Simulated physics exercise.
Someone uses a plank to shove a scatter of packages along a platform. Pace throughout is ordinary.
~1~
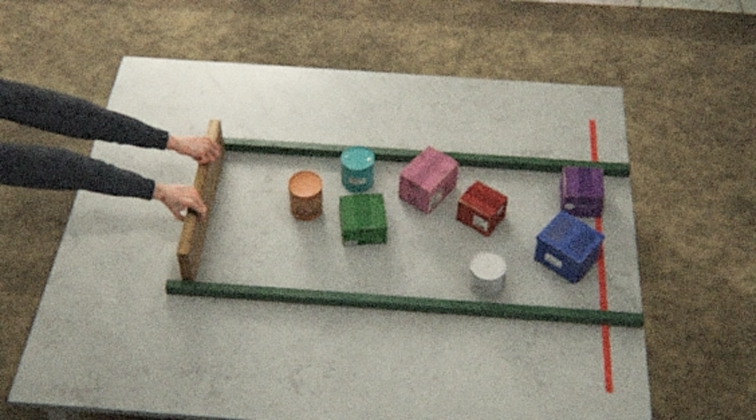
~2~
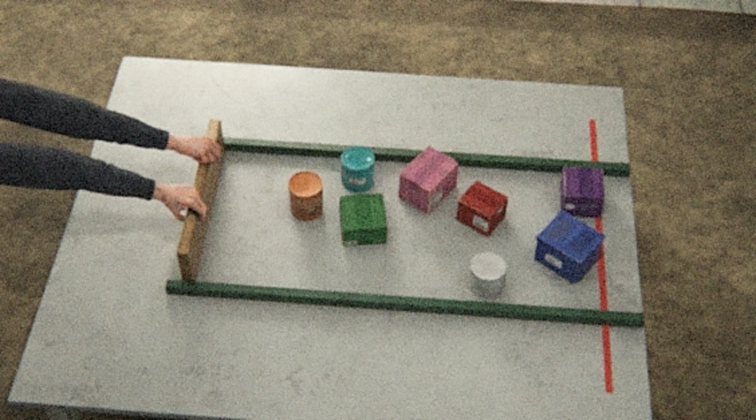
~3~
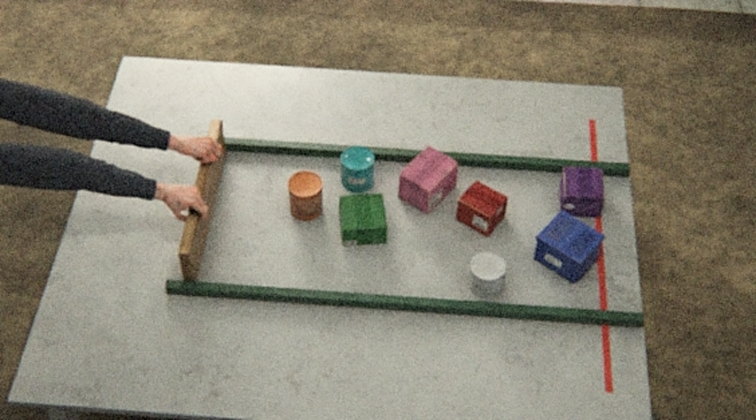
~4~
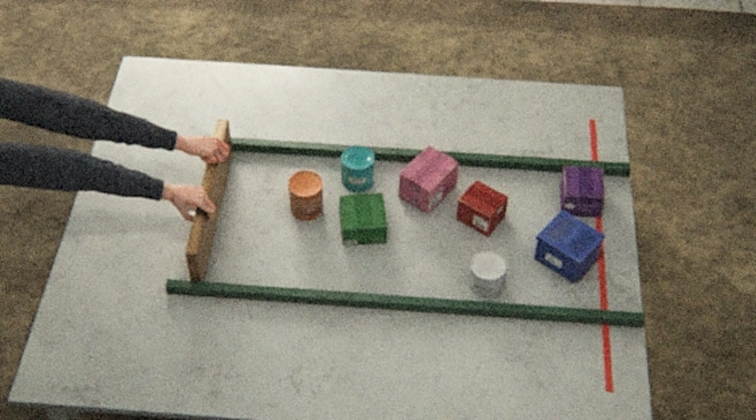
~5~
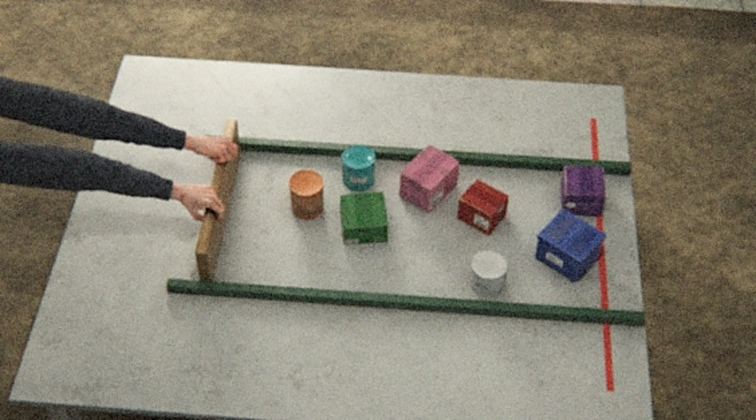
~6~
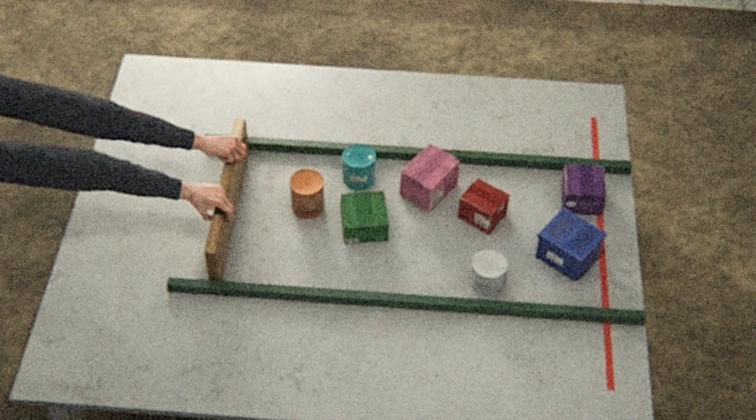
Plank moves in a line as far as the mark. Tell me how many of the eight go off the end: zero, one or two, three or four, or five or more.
The answer is three or four.
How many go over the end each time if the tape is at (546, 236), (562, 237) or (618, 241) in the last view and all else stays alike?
Tallies in the order given: 1, 1, 5.
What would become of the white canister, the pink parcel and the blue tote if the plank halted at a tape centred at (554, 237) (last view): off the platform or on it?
I'd say the white canister stays aboard, the pink parcel stays aboard and the blue tote stays aboard.
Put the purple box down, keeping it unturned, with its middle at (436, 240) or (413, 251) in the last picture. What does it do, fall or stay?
In turn it stays put; stays put.
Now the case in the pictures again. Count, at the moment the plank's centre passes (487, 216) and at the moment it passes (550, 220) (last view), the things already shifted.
I get 8 at the one place and 8 at the other.
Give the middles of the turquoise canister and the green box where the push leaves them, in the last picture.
Reading them off: First (617, 177); then (630, 258).
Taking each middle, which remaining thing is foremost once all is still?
The green box.
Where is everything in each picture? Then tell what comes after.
The first frame shows purple box (582, 192); blue tote (568, 248); white canister (487, 276); plank (202, 199); tape (600, 242).
The second frame shows blue tote (568, 248); red box (482, 209).
The third frame shows white canister (487, 276); plank (204, 199).
The fourth frame shows purple box (582, 192); pink parcel (429, 180).
The fifth frame shows blue tote (569, 246); turquoise canister (359, 168).
The sixth frame shows purple box (583, 190); blue tote (570, 245); white canister (488, 273); plank (228, 199); tape (601, 240).
Early on, none off yet; purple box at rest near (583, 190); blue tote at rest near (570, 245); white canister at rest near (488, 273).
A while later, none off yet; purple box at rest near (583, 190); blue tote at rest near (570, 245); white canister moving near (490, 276).
Further along, none off yet; purple box travelled about its own width near (629, 189); blue tote travelled about its own width near (612, 265); white canister travelled well along near (550, 284).
Finally, the number that fall off is three or four; lost, pink parcel, red box, blue tote and purple box.
